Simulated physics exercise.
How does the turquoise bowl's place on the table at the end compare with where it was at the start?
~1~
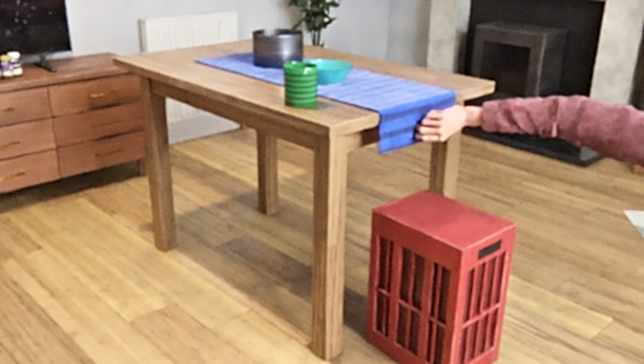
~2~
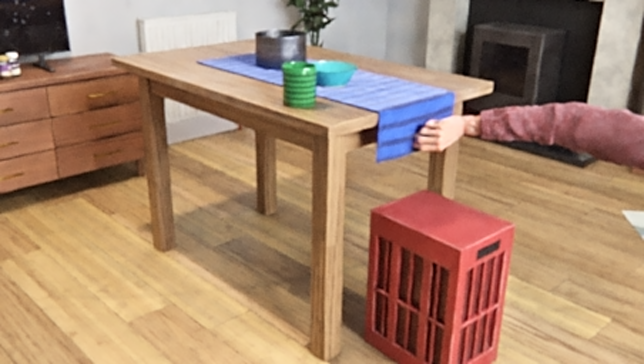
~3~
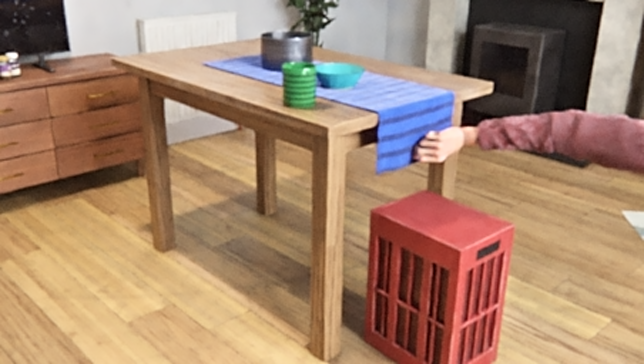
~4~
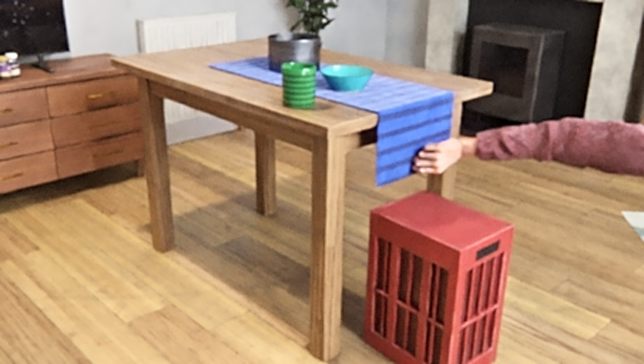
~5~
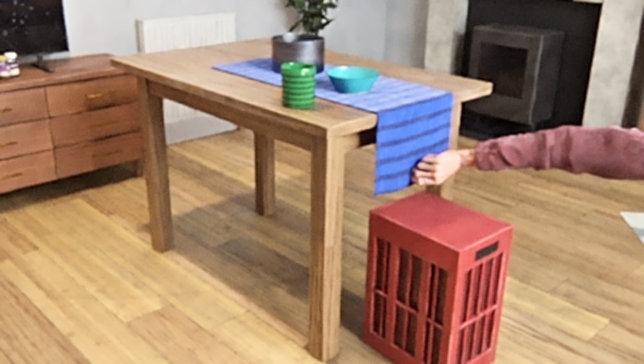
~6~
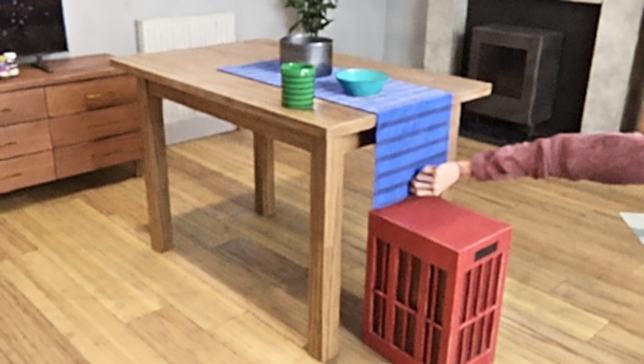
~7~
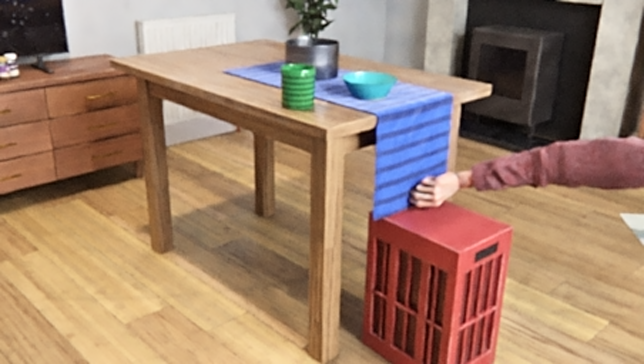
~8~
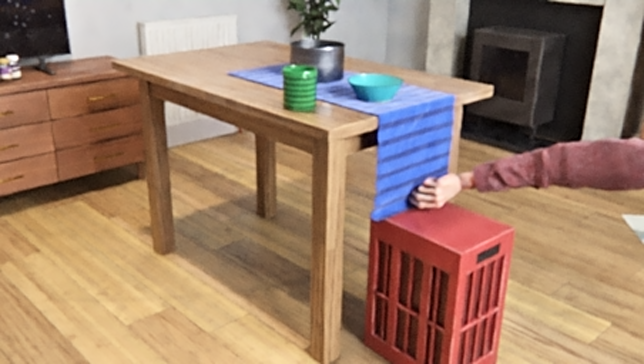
The turquoise bowl ends farther to the right and a little nearer the end where the cloth hangs down, while still resting on the table. At the start it sat farther back to the left, partly behind the green mug.
